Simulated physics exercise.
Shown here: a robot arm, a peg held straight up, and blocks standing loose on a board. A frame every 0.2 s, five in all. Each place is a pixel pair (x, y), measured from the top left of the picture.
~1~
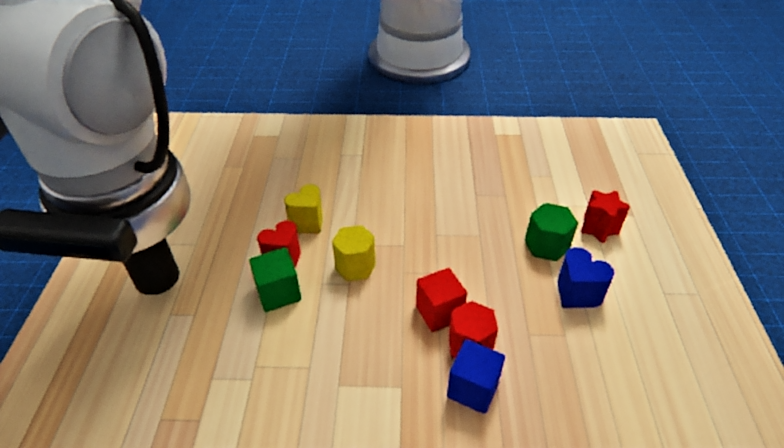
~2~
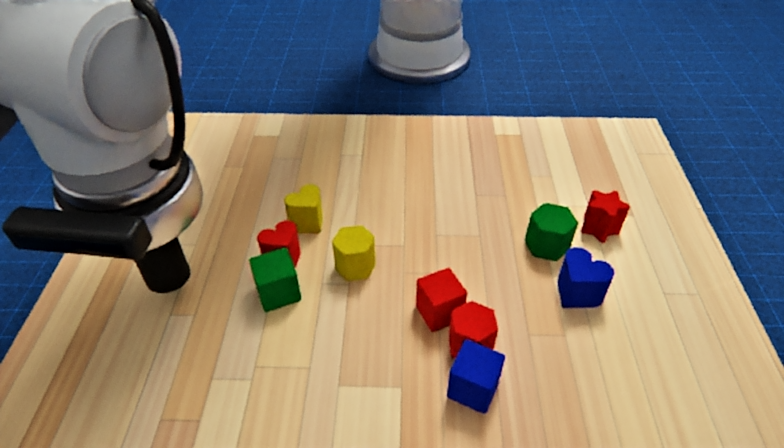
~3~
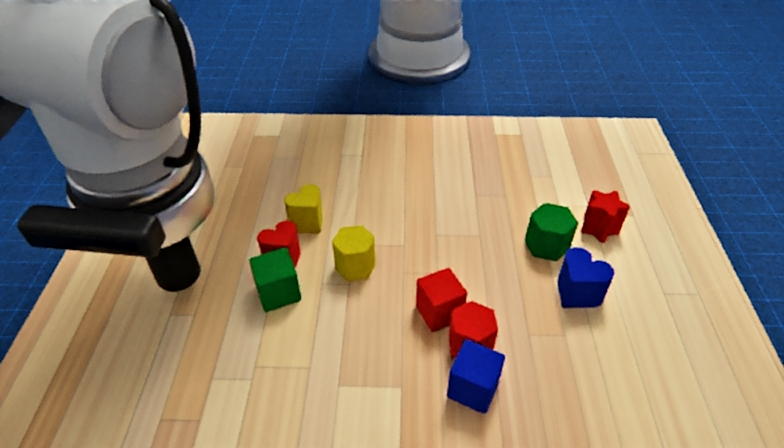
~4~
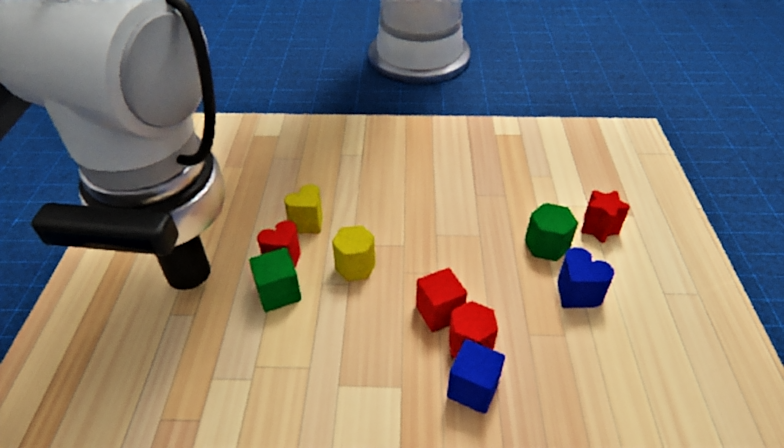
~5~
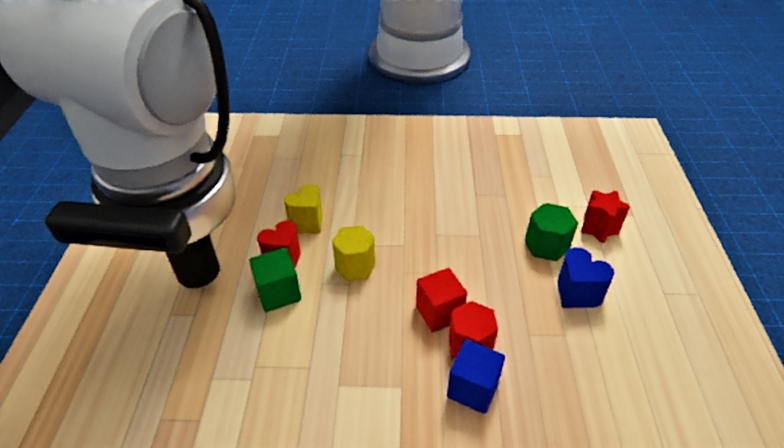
A robot arm moves its upright peg slowly right toward still blocks on a board.
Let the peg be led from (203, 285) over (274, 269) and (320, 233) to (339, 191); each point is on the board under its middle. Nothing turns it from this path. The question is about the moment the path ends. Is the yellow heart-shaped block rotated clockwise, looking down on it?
The answer is no.
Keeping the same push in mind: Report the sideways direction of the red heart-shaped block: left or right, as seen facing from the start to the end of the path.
Shifts right.
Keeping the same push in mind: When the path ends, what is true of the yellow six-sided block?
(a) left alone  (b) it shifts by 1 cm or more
I'll go with a - left alone.
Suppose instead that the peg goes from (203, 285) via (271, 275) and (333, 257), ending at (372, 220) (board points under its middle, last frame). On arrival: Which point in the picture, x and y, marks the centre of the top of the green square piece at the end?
It sits at (312, 272).
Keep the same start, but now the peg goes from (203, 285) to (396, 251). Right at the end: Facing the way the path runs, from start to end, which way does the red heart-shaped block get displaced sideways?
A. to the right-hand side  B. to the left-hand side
Choice B: To the left-hand side.
On the path given first. One third of the way, peg (272, 256); green square piece (295, 269), turned 40° clockwise; red heart-shaped block (307, 224).
Two thirds of the way, peg (318, 220); green square piece (300, 268), turned 60° clockwise; red heart-shaped block (355, 200), turned 35° clockwise; yellow heart-shaped block (304, 185), turned 35° anticlockwise.
At the end, peg (337, 178); green square piece (300, 268), turned 60° clockwise; red heart-shaped block (359, 194), turned 80° clockwise; yellow heart-shaped block (301, 167), turned 80° anticlockwise; yellow six-sided block still.
